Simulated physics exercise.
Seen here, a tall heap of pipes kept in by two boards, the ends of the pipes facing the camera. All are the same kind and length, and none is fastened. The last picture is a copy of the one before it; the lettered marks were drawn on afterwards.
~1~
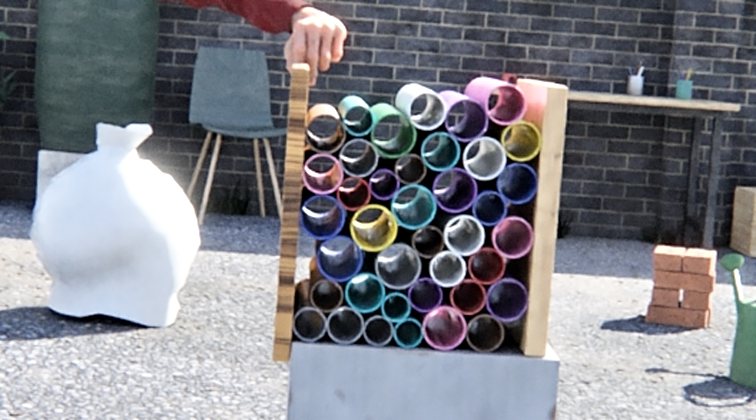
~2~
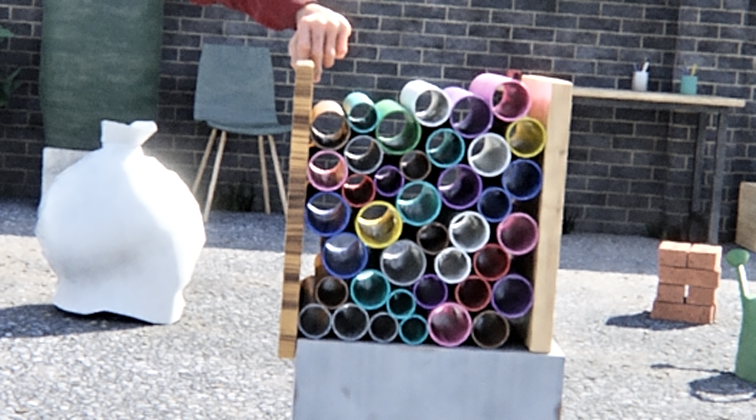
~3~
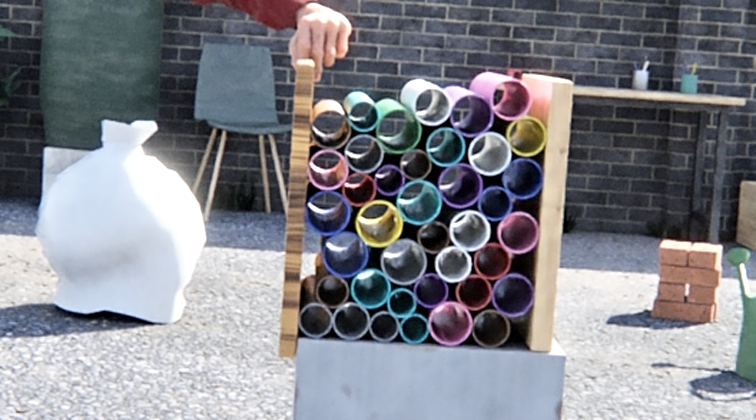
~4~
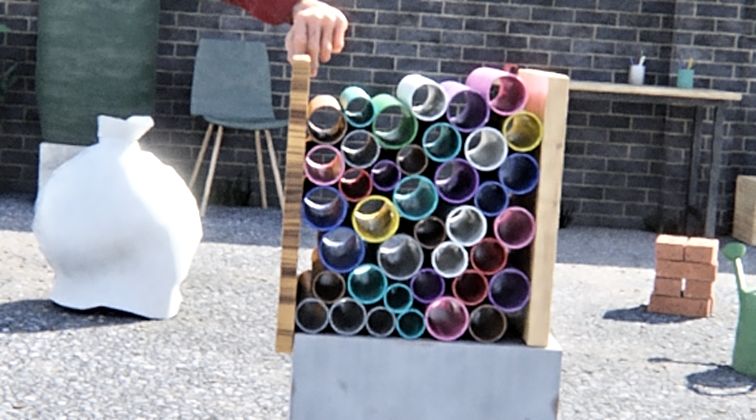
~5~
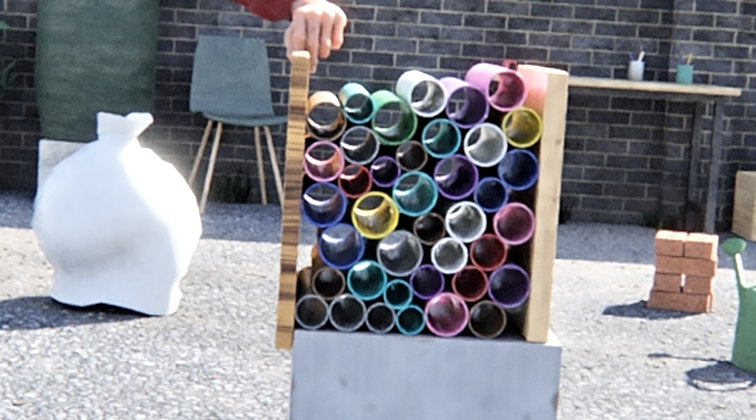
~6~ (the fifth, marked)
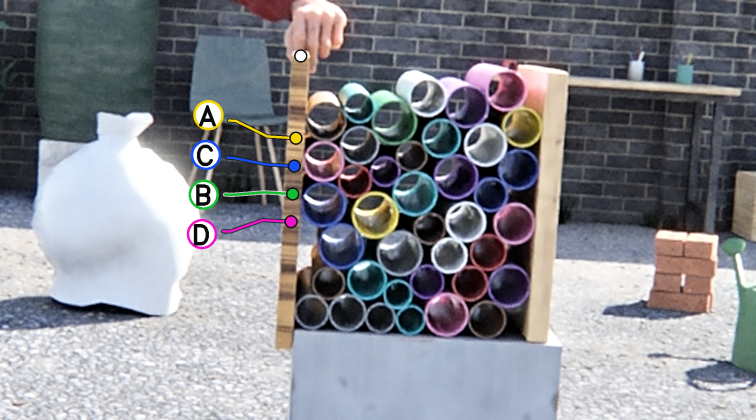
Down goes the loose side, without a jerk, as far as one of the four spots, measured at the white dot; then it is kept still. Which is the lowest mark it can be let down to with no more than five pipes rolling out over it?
The lowest mark that will do is C.
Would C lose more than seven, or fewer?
Fewer than seven.
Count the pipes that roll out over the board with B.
At B the number is six.
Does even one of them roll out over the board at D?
At D: Yes.
On the marked copy, A at (296, 138); B at (292, 194); C at (294, 166); D at (291, 221); the white dot at (301, 56).
With C. Early on, top of the board (307, 110).
Further on, top of the board (303, 166).
At the end, top of the board (303, 166), two out over the board.
As for the rest, A none out over the board; B six out over the board; D more than five out over the board.
